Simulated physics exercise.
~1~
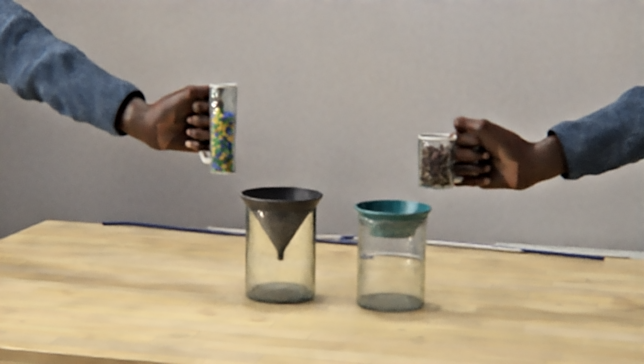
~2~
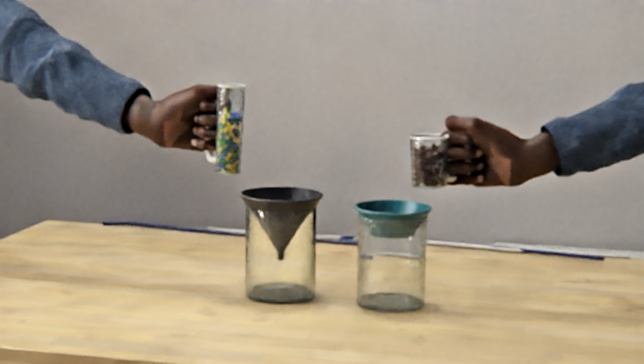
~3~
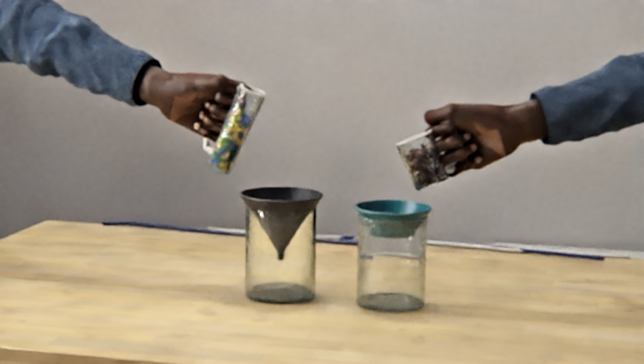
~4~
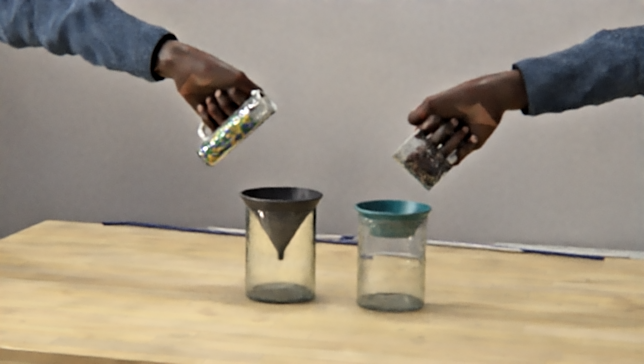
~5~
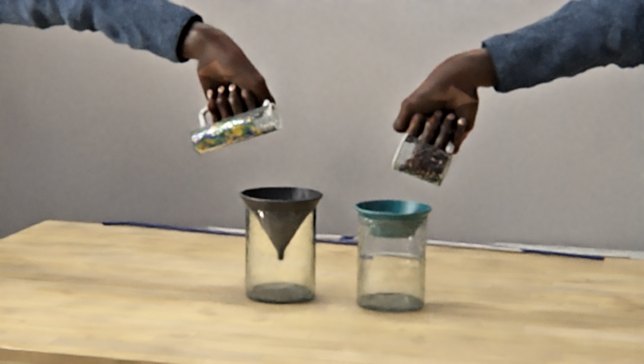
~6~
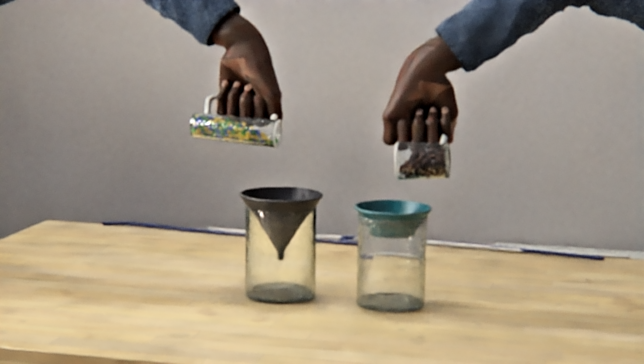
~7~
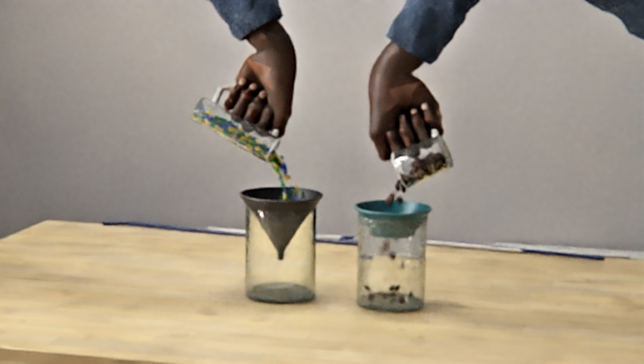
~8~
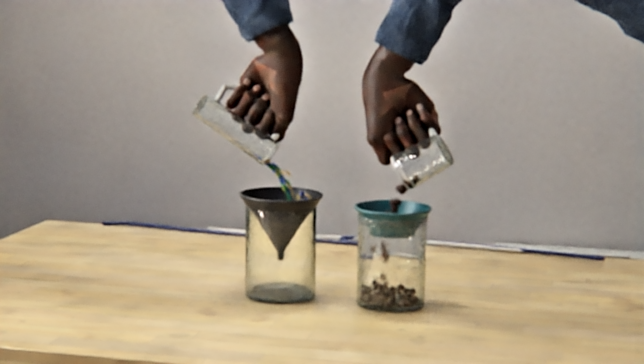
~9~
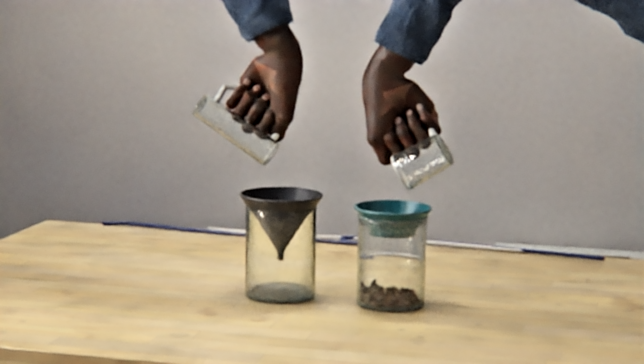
Two hands in blue sleeves reach in from either side above a pale wooden table, seen from the front against a grey wall. The left one holds a clear cup of yellow, green and blue bits, the right a smaller cup of dark brown pieces. Below stand two clear jars, one topped with a dark grey funnel, the other with a teal one. The hands tip the cups inward until both loads pour out. The brown pieces drop through and settle in a heap in the right jar. The colourful bits stay held in the grey funnel, leaving its jar empty beneath and both cups emptied.
